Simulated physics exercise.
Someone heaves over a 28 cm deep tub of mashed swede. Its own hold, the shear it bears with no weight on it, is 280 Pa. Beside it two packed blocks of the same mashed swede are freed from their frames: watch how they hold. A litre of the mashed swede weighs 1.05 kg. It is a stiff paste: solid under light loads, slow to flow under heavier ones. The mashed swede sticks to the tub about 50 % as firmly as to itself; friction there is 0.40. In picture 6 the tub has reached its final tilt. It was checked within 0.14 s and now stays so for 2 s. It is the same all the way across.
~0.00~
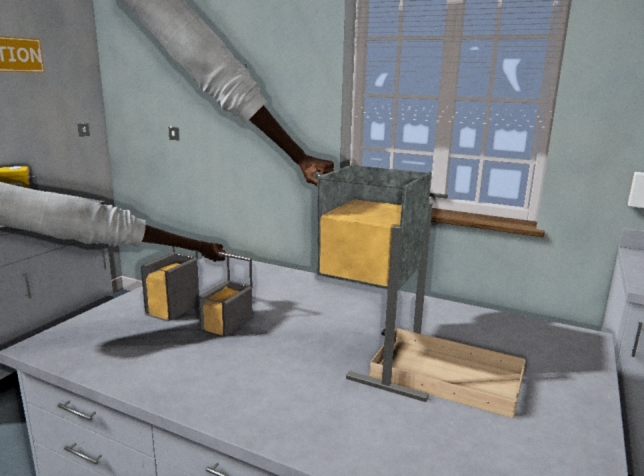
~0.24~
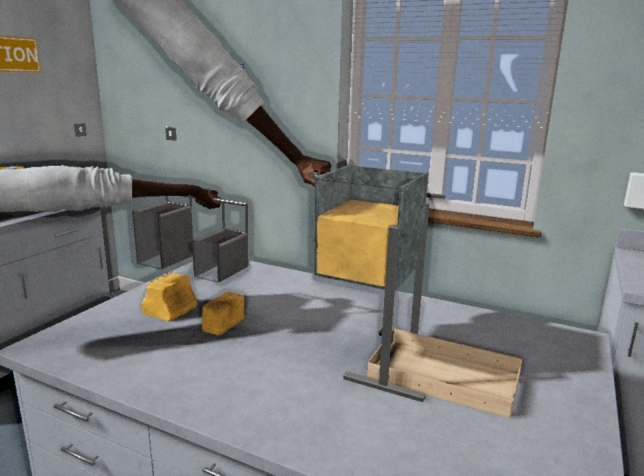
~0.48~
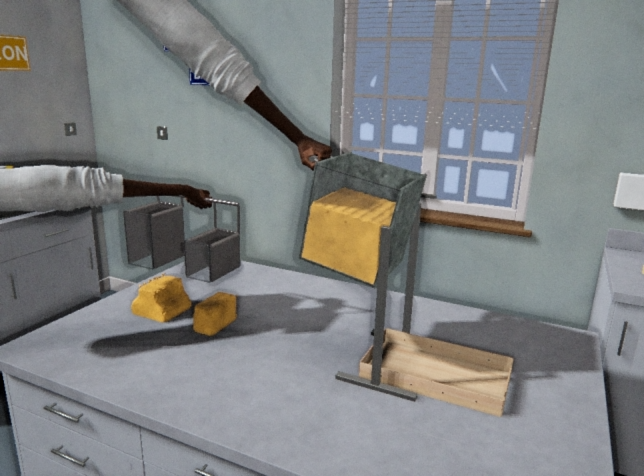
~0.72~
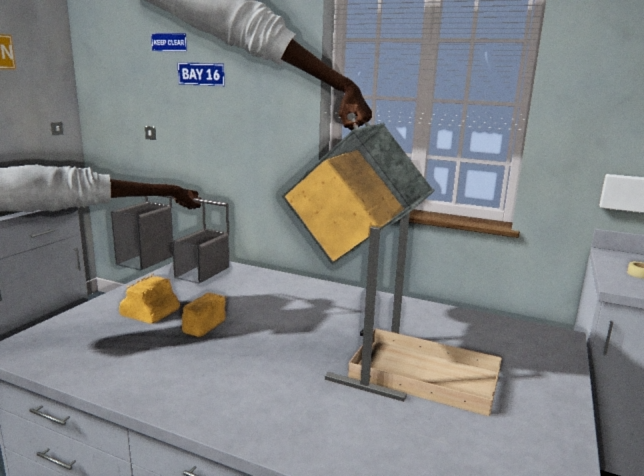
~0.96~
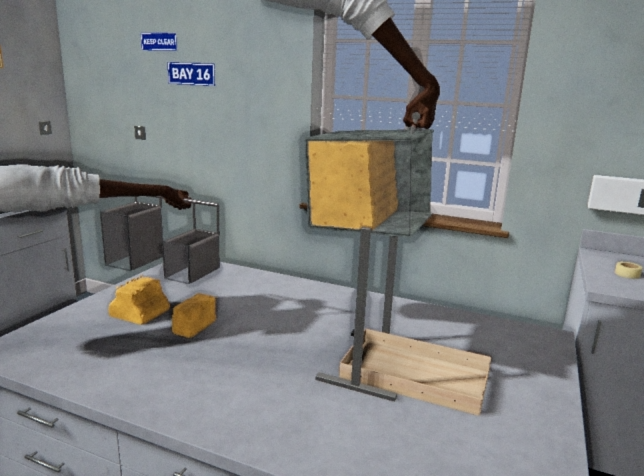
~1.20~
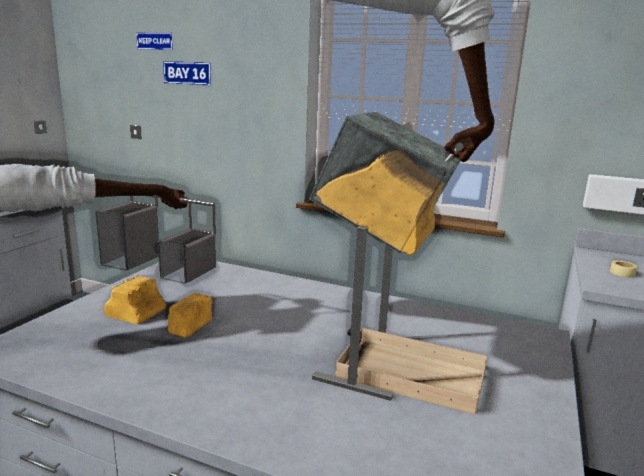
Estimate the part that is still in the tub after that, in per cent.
About 0 %.
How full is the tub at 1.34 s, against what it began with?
Near 50 %.
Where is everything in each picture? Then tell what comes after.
In the first frame, handle-side rim at (321, 178), tilt 0 degrees; highest point of the mashed swede at (334, 218); test blocks 16 cm, 10 cm high (left to right).
In the second frame, handle-side rim at (318, 178), tilt 0 degrees; highest point of the mashed swede at (331, 218); test blocks 12 cm, 10.0 cm high (left to right).
In the third frame, handle-side rim at (318, 165), tilt 10 degrees; highest point of the mashed swede at (317, 204); test blocks 11 cm, 9.9 cm high (left to right).
In the fourth frame, handle-side rim at (356, 133), tilt 47 degrees; highest point of the mashed swede at (324, 163); test blocks 11 cm, 9.9 cm high (left to right).
In the fifth frame, handle-side rim at (412, 141), tilt 86 degrees; highest point of the mashed swede at (363, 144); test blocks 11 cm, 9.9 cm high (left to right).
In the sixth frame, handle-side rim at (447, 173), tilt 113 degrees; highest point of the mashed swede at (381, 162); test blocks 11 cm, 9.9 cm high (left to right).
By 1.34 s, the tub is at 113 degrees and holds 51 %.
By 1.51 s, the tub is at 113 degrees and holds 21 %.
By 1.68 s, the tub is at 113 degrees and holds 0 %.
By 1.85 s, the tub is at 113 degrees and holds 0 %.
By 3.20 s, at the end, the tub is at 113 degrees and holds 0 %.
